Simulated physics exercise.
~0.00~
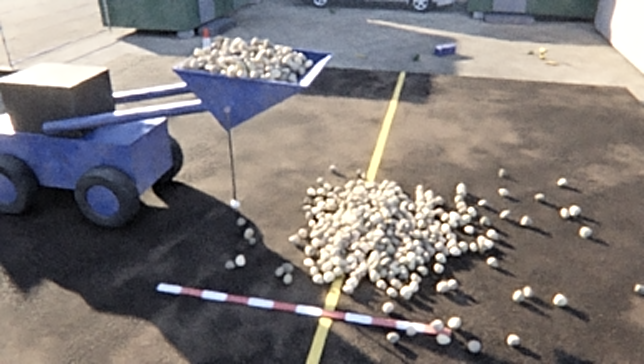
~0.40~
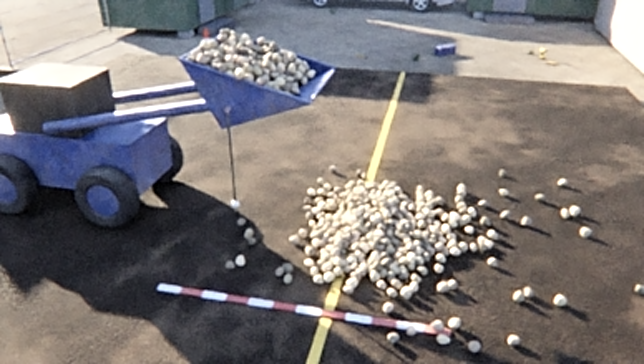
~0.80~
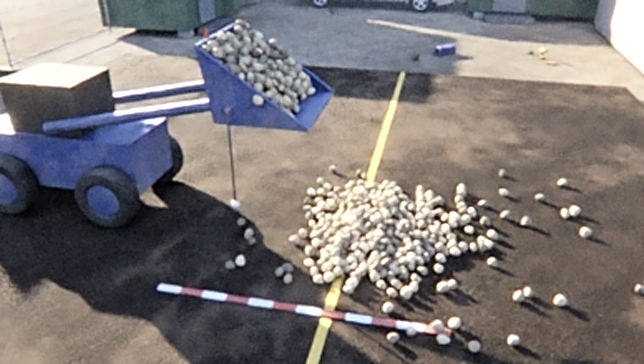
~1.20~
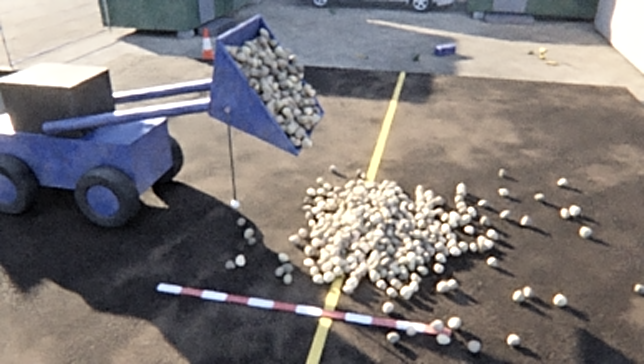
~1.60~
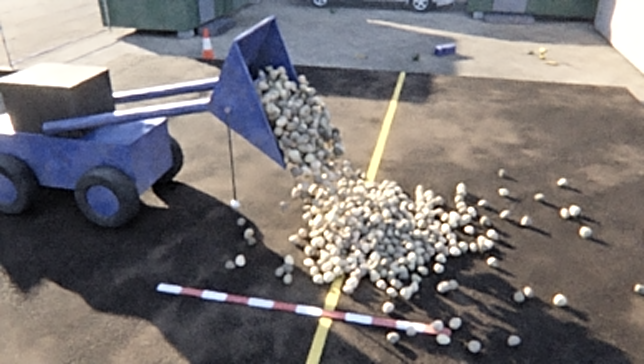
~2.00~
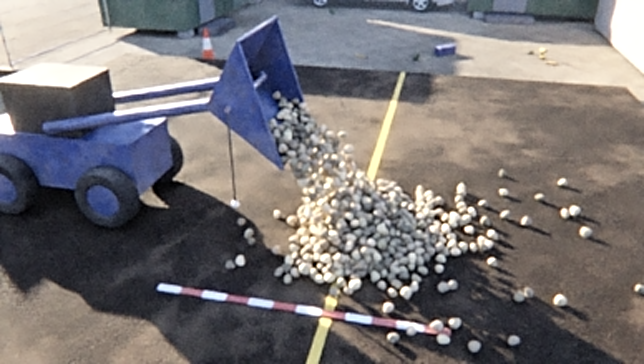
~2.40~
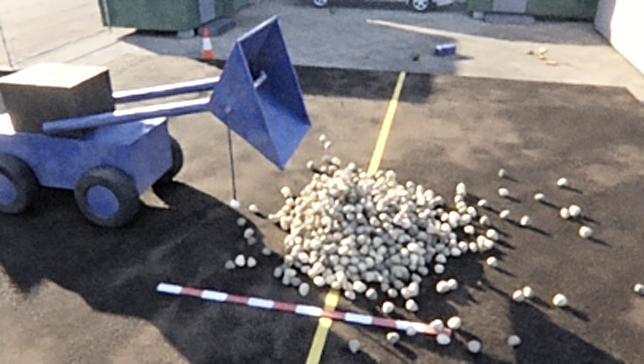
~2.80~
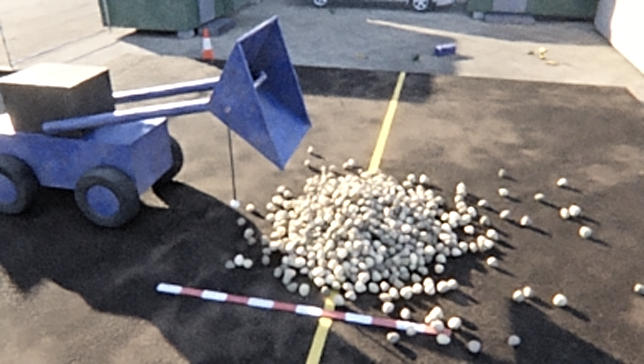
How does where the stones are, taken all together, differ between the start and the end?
At the start, some of the stones were up in the raised bucket and the rest lay on the ground. By the end they were all on the ground, so as a whole they sat lower and a little further to the right.
